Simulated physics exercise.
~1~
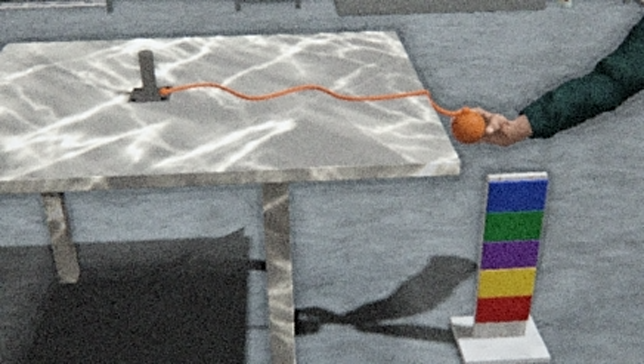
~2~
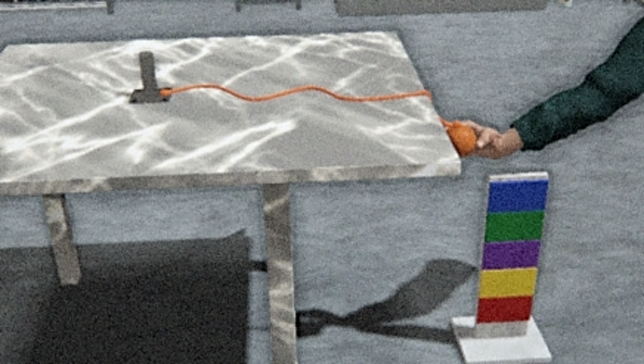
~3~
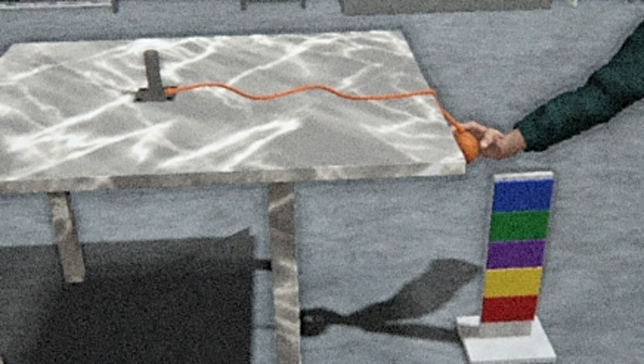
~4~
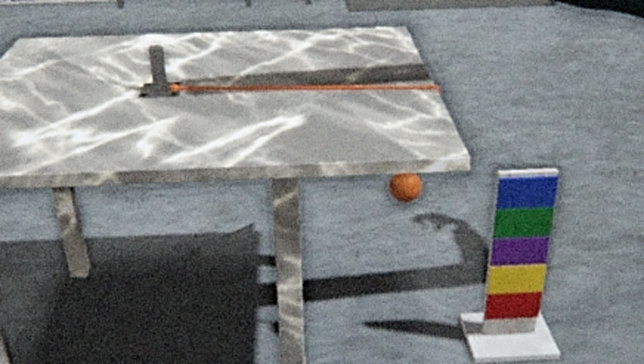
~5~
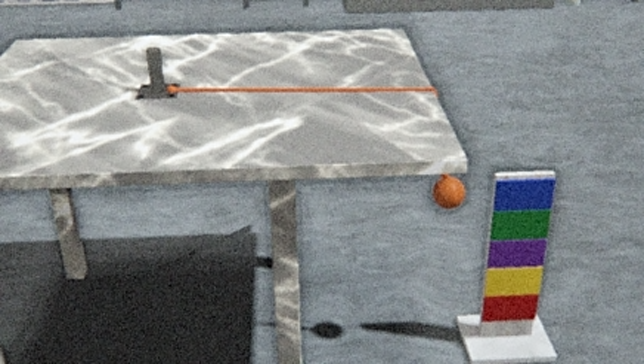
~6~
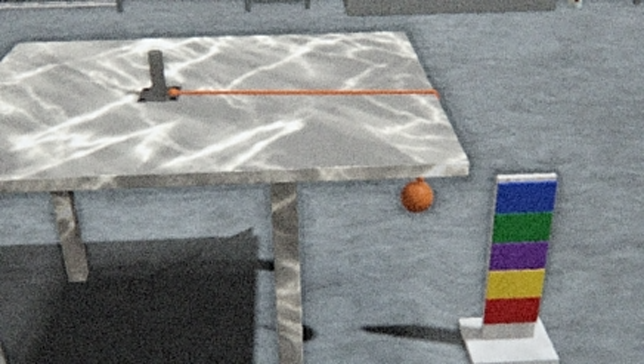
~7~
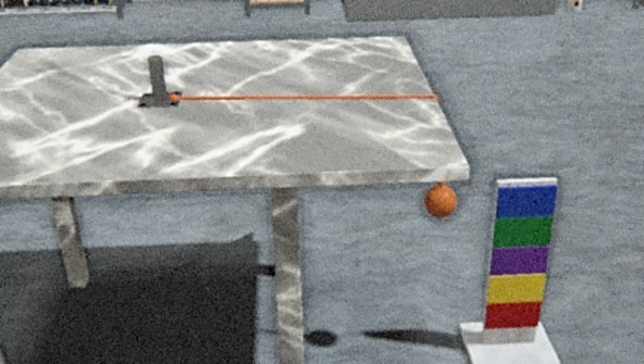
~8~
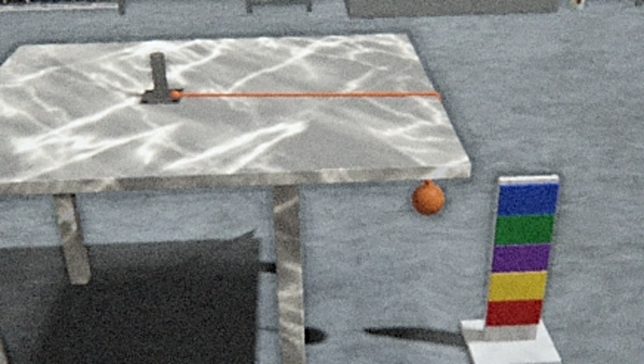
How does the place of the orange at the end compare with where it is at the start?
At the start the orange is held in a hand just past the right edge of the tabletop, and at the end it hangs lower and a little further left, below the table's edge and level with the blue band.
